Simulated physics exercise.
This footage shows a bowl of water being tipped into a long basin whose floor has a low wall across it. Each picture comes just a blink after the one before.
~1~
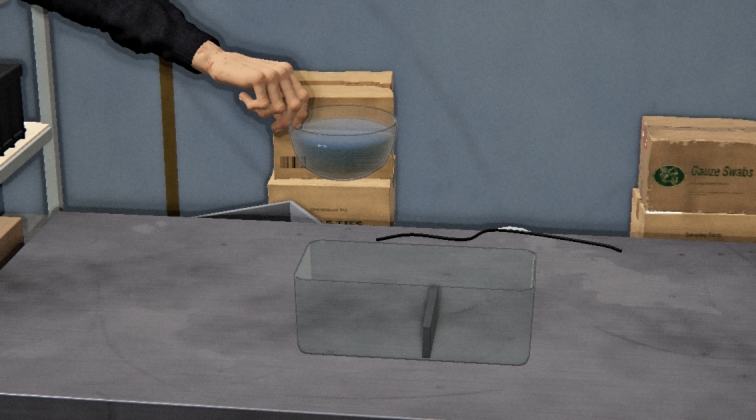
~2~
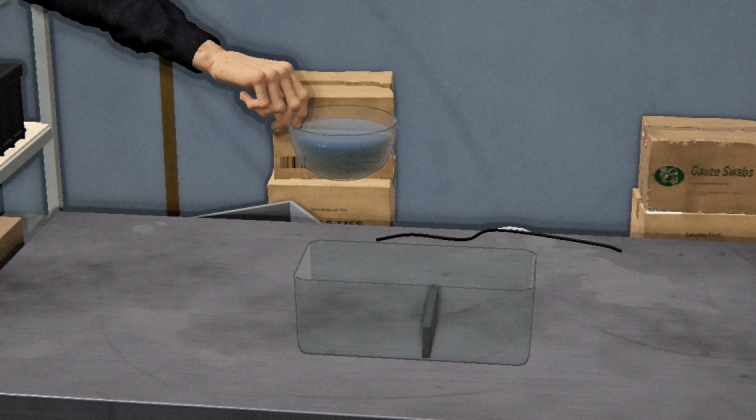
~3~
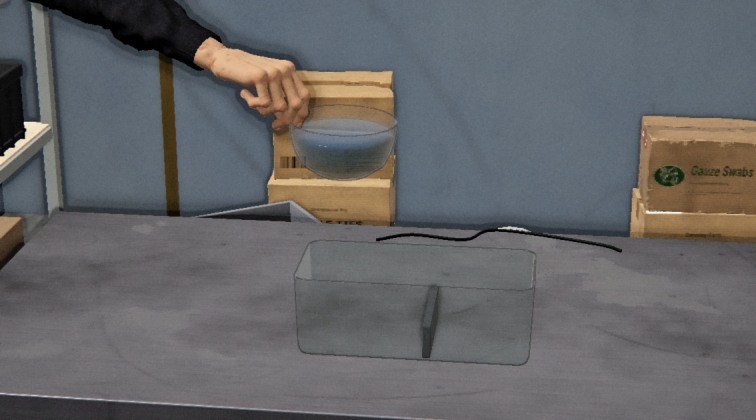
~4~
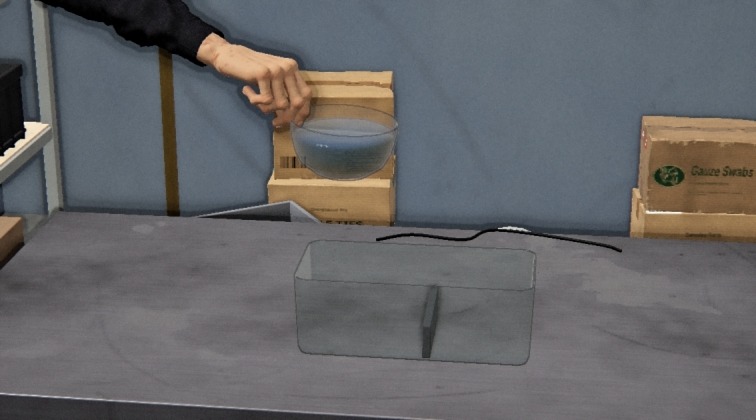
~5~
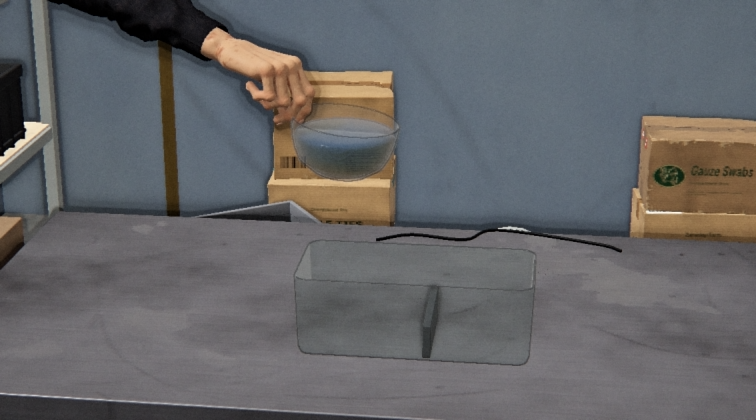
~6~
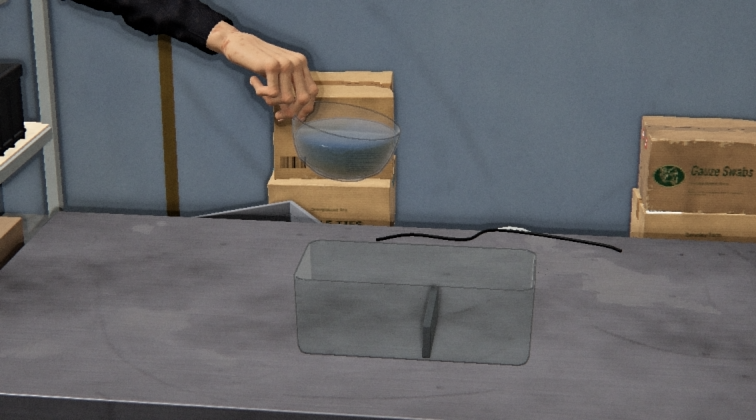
In a room with a blue-grey wall and cardboard boxes, a hand at the upper left holds a clear bowl of bluish water above a dark table, where a long transparent basin with a low wall inside sits. The bowl stays nearly still at first, then tilts slightly to the right.
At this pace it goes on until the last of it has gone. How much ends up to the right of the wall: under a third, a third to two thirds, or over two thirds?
High range.
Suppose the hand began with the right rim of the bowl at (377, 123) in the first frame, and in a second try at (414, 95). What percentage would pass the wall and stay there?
It would come to near 50 per cent, and then near 90 per cent.
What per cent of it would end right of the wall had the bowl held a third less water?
It would be somewhere near 60 %.
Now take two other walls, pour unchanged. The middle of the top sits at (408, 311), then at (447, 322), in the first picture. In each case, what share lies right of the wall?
Around 90 per cent for the first, around 50 per cent for the second.
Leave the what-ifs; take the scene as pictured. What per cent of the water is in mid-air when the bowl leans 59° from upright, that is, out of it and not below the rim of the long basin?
Around 35 percent.
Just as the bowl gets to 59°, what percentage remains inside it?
Near 60 in a hundred still remains.
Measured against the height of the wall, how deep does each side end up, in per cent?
I get 10 % for the left and 50 % for the right.
A moment on, the bowl is tipped part way and 60 per cent is still to pour, 2 is left of the wall and 6 right of it.
Next, the bowl is tipped on its side and 10 per cent is still to pour, 6 is left of the wall and 67 right of it.
Then the bowl is tipped on its side and 0 per cent is still to pour, 24 is left of the wall and 74 right of it.
Later the bowl is tipped on its side and 0 per cent is still to pour, 25 is left of the wall and 74 right of it.
In the end 25 per cent lies left of the wall, 74 right of it and 1 outside.
